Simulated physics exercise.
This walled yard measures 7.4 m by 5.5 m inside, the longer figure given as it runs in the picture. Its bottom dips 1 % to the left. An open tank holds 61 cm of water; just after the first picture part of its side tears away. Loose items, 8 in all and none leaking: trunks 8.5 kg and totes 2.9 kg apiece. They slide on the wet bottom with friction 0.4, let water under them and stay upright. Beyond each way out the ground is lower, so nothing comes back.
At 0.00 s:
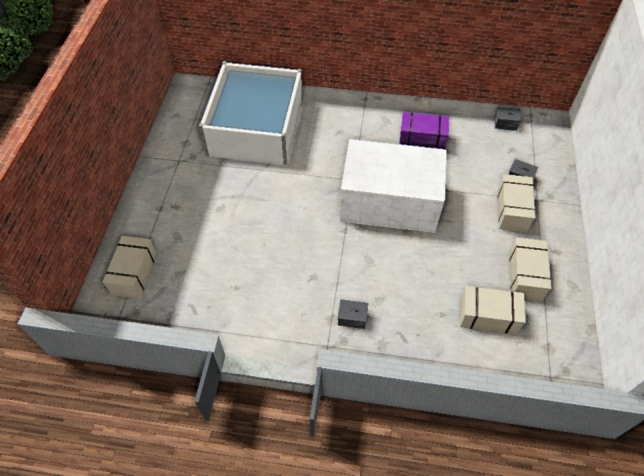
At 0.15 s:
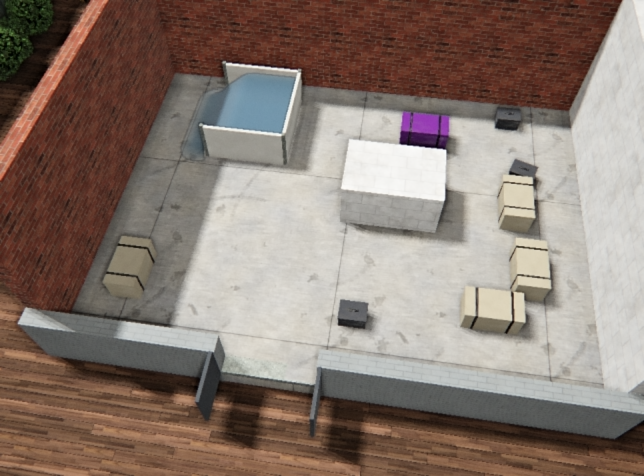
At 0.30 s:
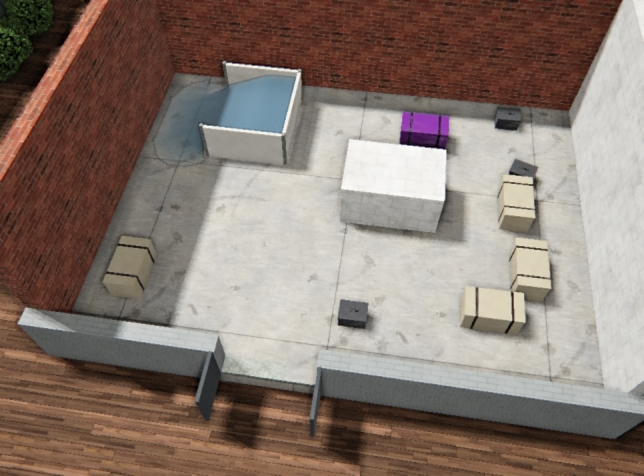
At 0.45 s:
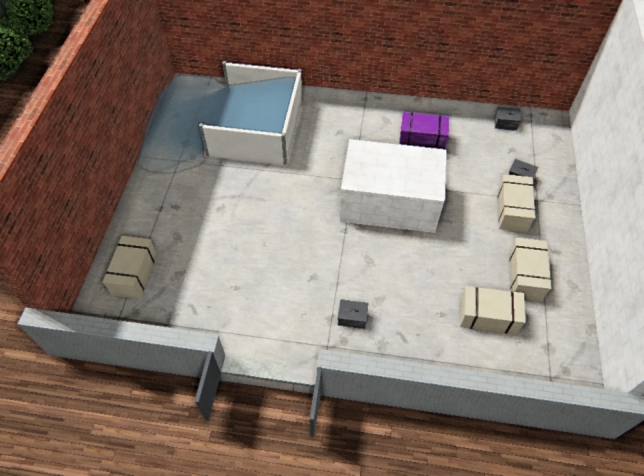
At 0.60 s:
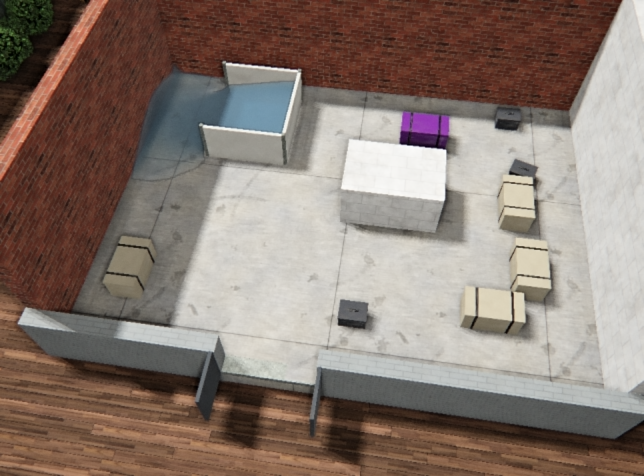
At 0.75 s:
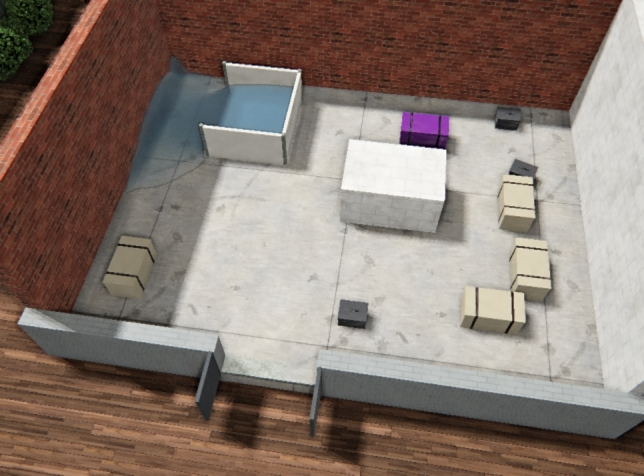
Walled yard with an open tank losing its left side, water pouring out and spreading along the brick wall, trunks staying still.
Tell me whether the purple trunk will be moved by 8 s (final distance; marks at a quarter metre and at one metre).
The purple trunk moves a short way.
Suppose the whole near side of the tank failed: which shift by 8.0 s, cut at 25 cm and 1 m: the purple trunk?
In that case the purple trunk holds its place.
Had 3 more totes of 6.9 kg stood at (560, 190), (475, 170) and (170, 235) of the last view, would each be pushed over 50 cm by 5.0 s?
In turn: Under, short of it, past it.
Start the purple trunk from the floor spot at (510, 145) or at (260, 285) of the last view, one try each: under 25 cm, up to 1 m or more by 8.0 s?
In turn: It travels far; it ends far away.
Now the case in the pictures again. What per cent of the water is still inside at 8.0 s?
About 94 per cent.
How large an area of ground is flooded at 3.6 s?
About 22 m2.
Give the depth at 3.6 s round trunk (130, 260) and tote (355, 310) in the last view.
About 9 and 0 cm.
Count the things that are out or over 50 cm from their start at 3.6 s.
1 of them.
After 1.6 s the purple trunk is near (426, 124), 0.0 m from its start, aground; 0 of 8 are out; 0 afloat.
After 3.6 s the purple trunk is near (433, 133), 0.2 m from its start, aground; 0 of 8 are out; 2 afloat.
After 5.6 s the purple trunk is near (452, 149), 0.7 m from its start, aground; 0 of 8 are out; 1 afloat.
After 8.0 s the purple trunk is near (452, 149), 0.7 m from its start, aground; 0 of 8 are out; 2 afloat.
